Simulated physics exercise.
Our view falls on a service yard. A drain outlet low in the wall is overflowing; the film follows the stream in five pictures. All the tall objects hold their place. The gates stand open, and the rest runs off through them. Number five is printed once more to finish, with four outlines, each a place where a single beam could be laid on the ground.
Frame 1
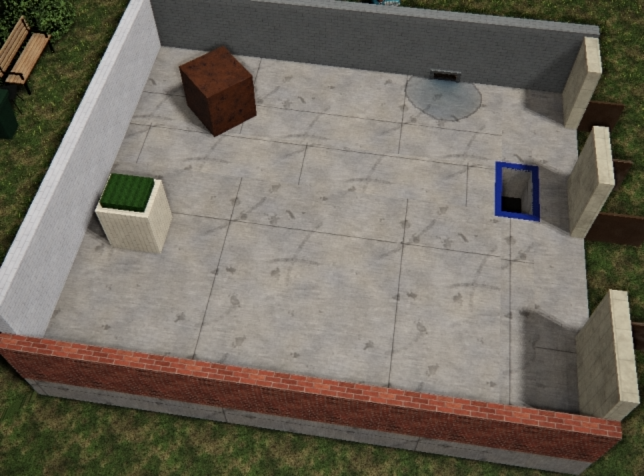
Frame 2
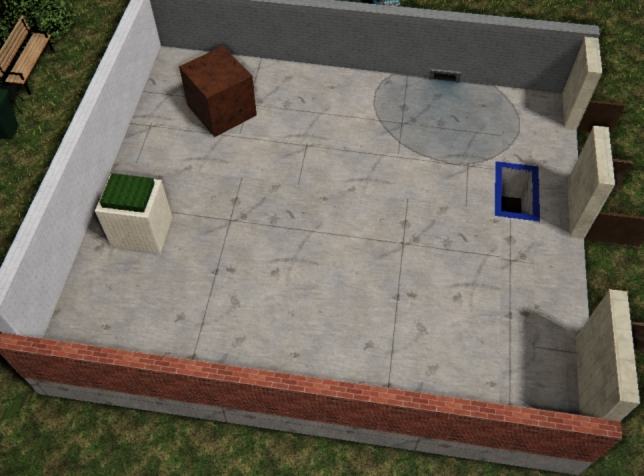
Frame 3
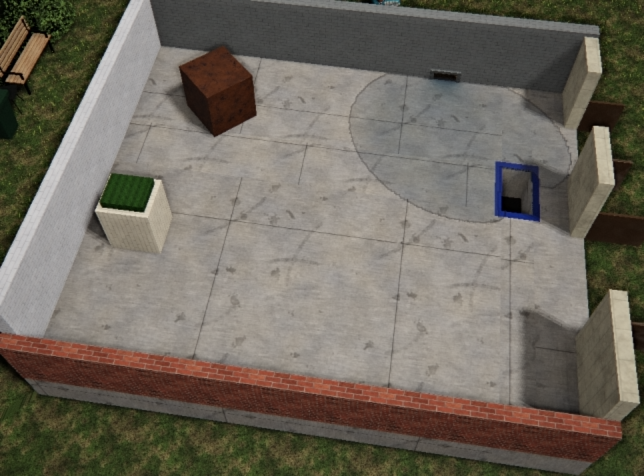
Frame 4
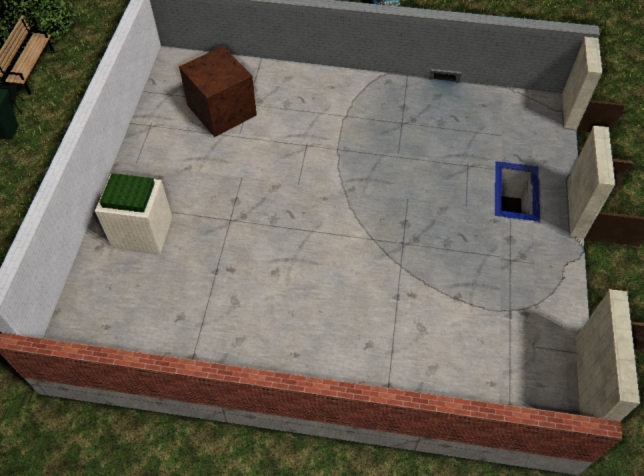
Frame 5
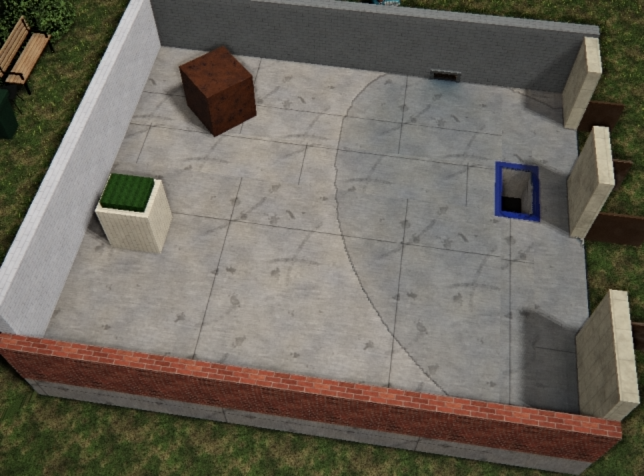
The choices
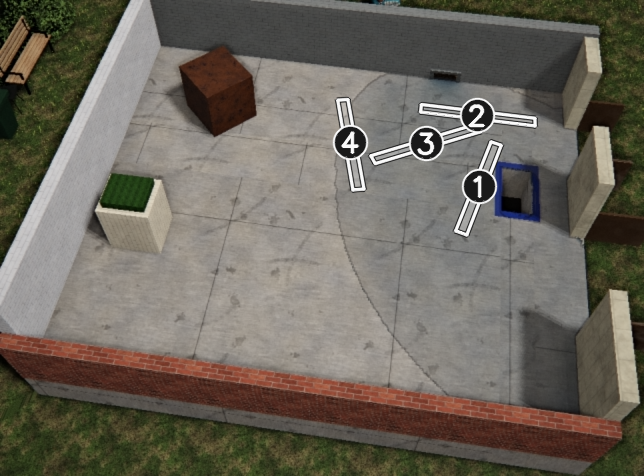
A walled service yard with a pale concrete floor is seen from high above, with grass around it and a bench at the upper left. A rusty brown block stands near the back wall, a cream planter topped with green at left, and a blue-edged drain pit at right near open gates. From the back wall's outlet, a thin sheet of water spreads steadily, reaching the pit, then the front brick wall, while the camera stays still.
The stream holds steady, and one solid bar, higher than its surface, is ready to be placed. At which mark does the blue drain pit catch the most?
Position 4 does it best.
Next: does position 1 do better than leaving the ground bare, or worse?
Position 1 is worse.
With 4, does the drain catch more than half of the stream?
No, it does not.
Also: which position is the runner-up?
Here it is position 2.
In white, 1 from (461, 232) to (496, 143); 2 from (421, 108) to (535, 122); 3 from (373, 159) to (478, 127); 4 from (342, 99) to (358, 189).
If 1 is chosen, about 3 % of the stream goes into the blue drain pit, about 91 % out by the gates.
If 2 is chosen, about 9 % of the stream goes into the blue drain pit, about 83 % out by the gates.
If 3 is chosen, about 6 % of the stream goes into the blue drain pit, about 87 % out by the gates.
If 4 is chosen, about 26 % of the stream goes into the blue drain pit, about 68 % out by the gates.
